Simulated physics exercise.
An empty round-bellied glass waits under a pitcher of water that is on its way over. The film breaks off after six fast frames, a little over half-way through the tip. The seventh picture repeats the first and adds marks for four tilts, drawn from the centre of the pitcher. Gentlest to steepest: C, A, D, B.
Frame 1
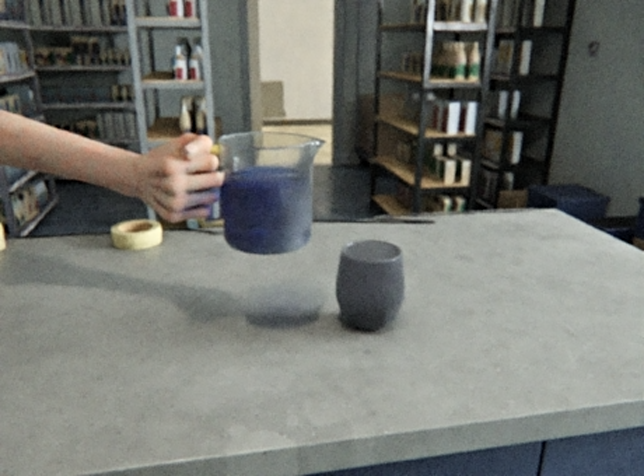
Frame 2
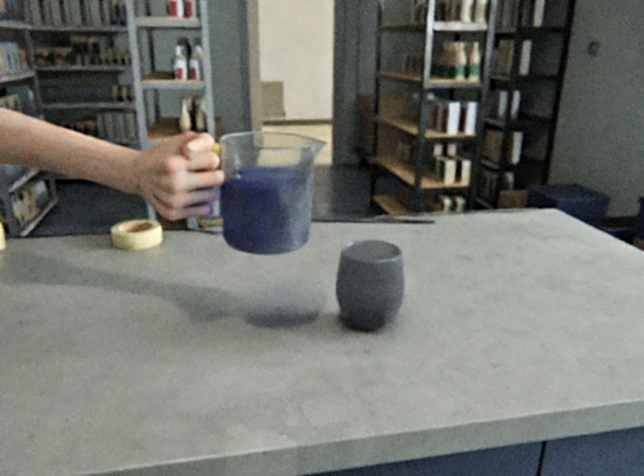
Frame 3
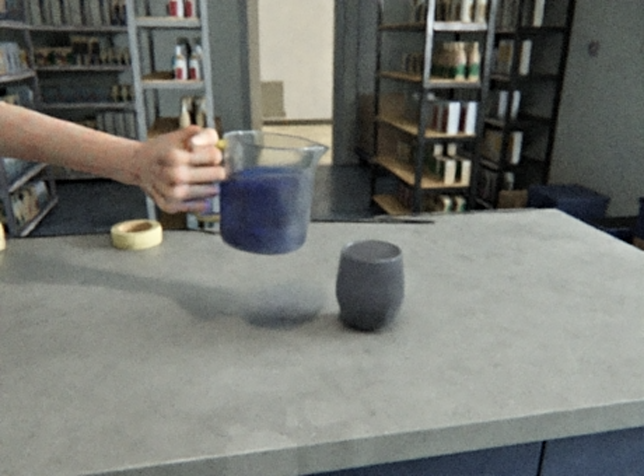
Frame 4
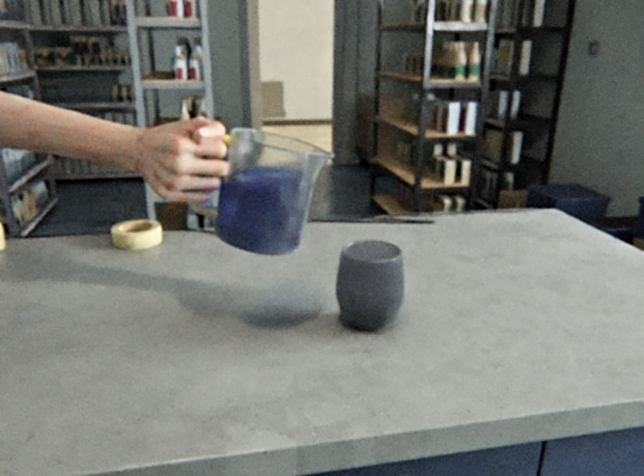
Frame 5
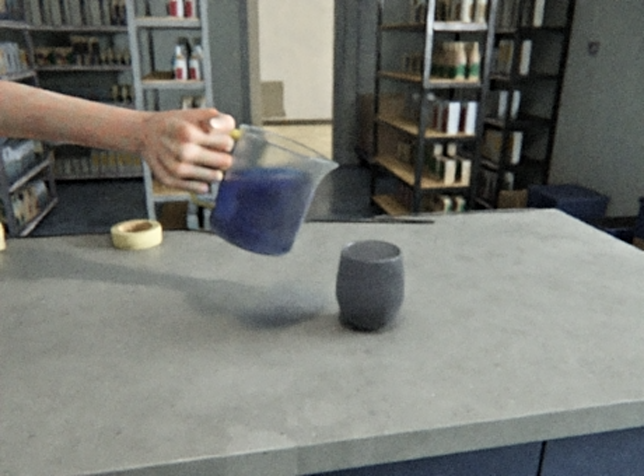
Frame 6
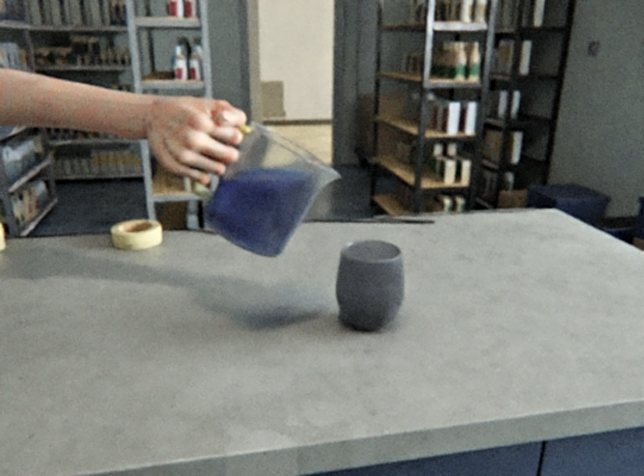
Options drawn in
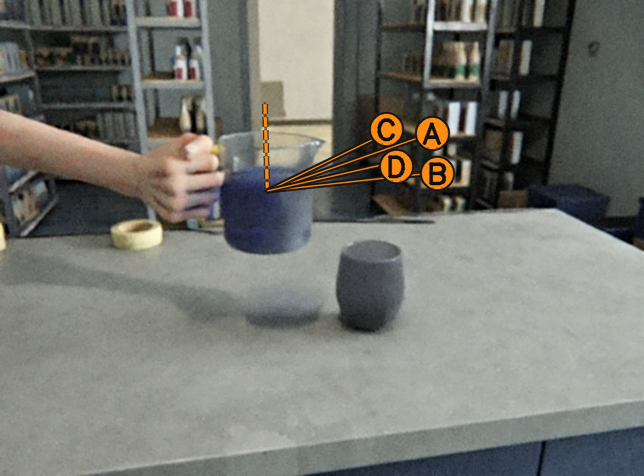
The clip opens with a hand holding a clear pitcher of blue liquid upright above a grey countertop, to the left of a dark, round-bellied cup. The hand then gradually tilts the pitcher to the right, its lip lowering slightly toward the cup, while no liquid leaves it.
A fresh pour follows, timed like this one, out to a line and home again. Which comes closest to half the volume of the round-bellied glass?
Go for C.
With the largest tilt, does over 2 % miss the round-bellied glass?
Yes, it does.
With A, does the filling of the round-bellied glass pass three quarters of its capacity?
No, less.
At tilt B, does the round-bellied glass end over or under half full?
Over half.
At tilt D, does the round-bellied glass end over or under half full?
Over.
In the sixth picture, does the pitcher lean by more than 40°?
No, it does not.
On the marked copy, A at (416, 138); B at (420, 174); C at (371, 140); D at (378, 165).
If A is chosen, the round-bellied glass ends with about 63 % of what it can hold; 3 % of the water is spilt.
If B is chosen, the round-bellied glass ends with about 74 % of what it can hold; 18 % of the water is spilt.
If C is chosen, the round-bellied glass ends with about 50 % of what it can hold.
If D is chosen, the round-bellied glass ends with about 77 % of what it can hold; 5 % of the water is spilt.
